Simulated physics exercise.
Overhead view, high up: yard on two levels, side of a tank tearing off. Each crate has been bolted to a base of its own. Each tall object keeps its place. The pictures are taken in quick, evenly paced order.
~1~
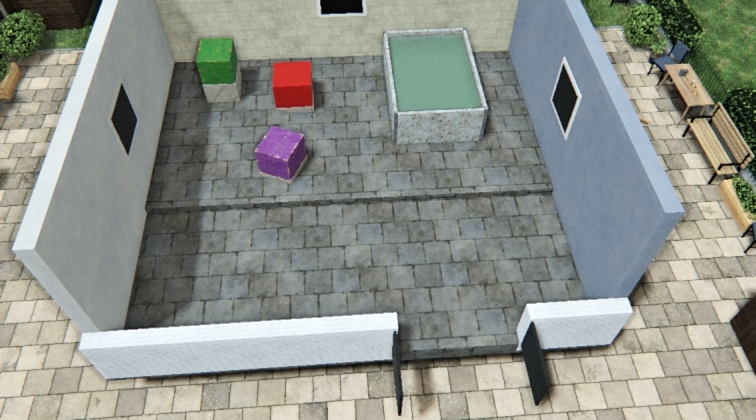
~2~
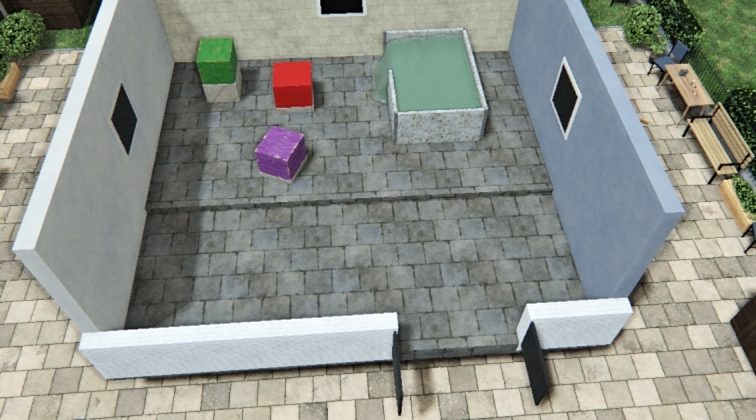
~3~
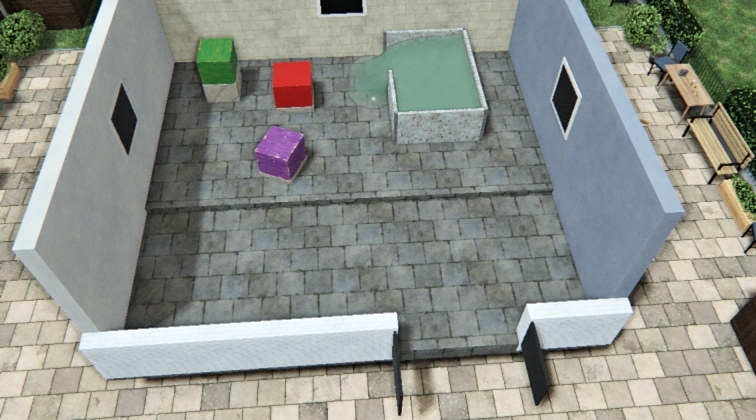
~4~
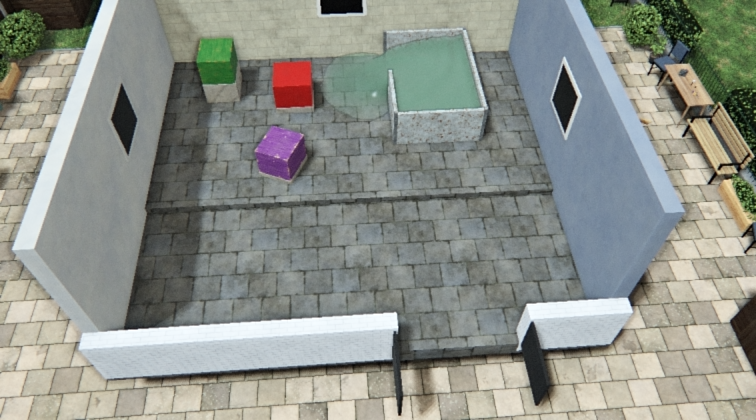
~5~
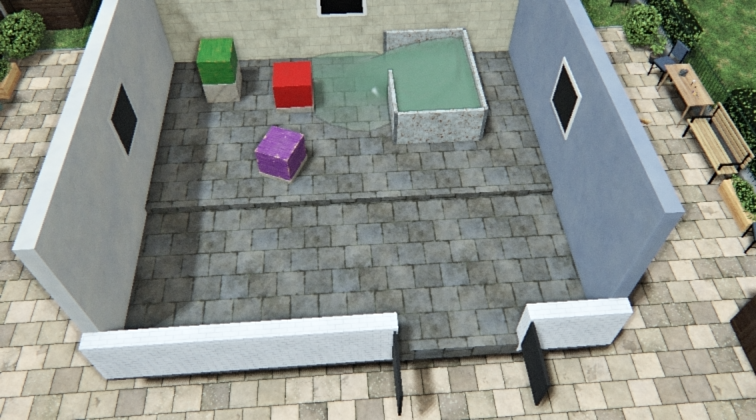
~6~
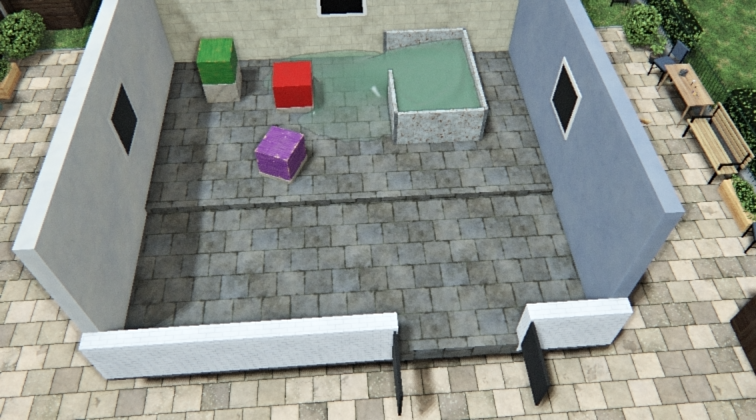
In a walled paved yard, green water pours from a stone tank's left side toward coloured blocks.
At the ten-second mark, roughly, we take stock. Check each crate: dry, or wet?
In order: The purple crate has water on it afterwards. The green crate has no water on it afterwards. The red crate has water on it afterwards.
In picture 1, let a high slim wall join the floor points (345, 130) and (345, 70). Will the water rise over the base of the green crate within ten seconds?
Green: Left dry.
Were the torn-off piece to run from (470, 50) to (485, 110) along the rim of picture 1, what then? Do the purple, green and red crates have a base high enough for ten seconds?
As I see it, the purple crate avoids the flood, the green crate avoids the flood and the red crate avoids the flood.
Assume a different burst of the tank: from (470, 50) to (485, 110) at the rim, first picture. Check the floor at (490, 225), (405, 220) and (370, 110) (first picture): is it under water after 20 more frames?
Order as asked: Swamped, untouched, untouched.
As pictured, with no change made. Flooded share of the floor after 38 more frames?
It should be close to 80 %.
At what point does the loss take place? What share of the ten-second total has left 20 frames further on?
My guess would be around 0 percent.
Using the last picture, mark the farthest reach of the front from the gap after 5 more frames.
Close to (175, 67).
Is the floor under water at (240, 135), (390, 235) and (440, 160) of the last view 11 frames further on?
Result by point, in sequence: Waterlogged, then unwetted, then unwetted.
A moment on, water covers 15 % of the floor; the purple crate water round its plinth, the green crate water round its plinth, the red crate water round its plinth.
Next, water covers 30 % of the floor; the purple crate water round its plinth, the green crate water round its plinth, the red crate water round its plinth.
Then, water covers 55 % of the floor; the purple crate water round its plinth, the green crate water round its plinth, the red crate water round its plinth.
Later, water covers 80 % of the floor; the purple crate water round its plinth, the green crate water round its plinth, the red crate water round its plinth.
In the end, water covers 85 % of the floor; the purple crate was topped, the green crate stayed above the water, the red crate was topped.
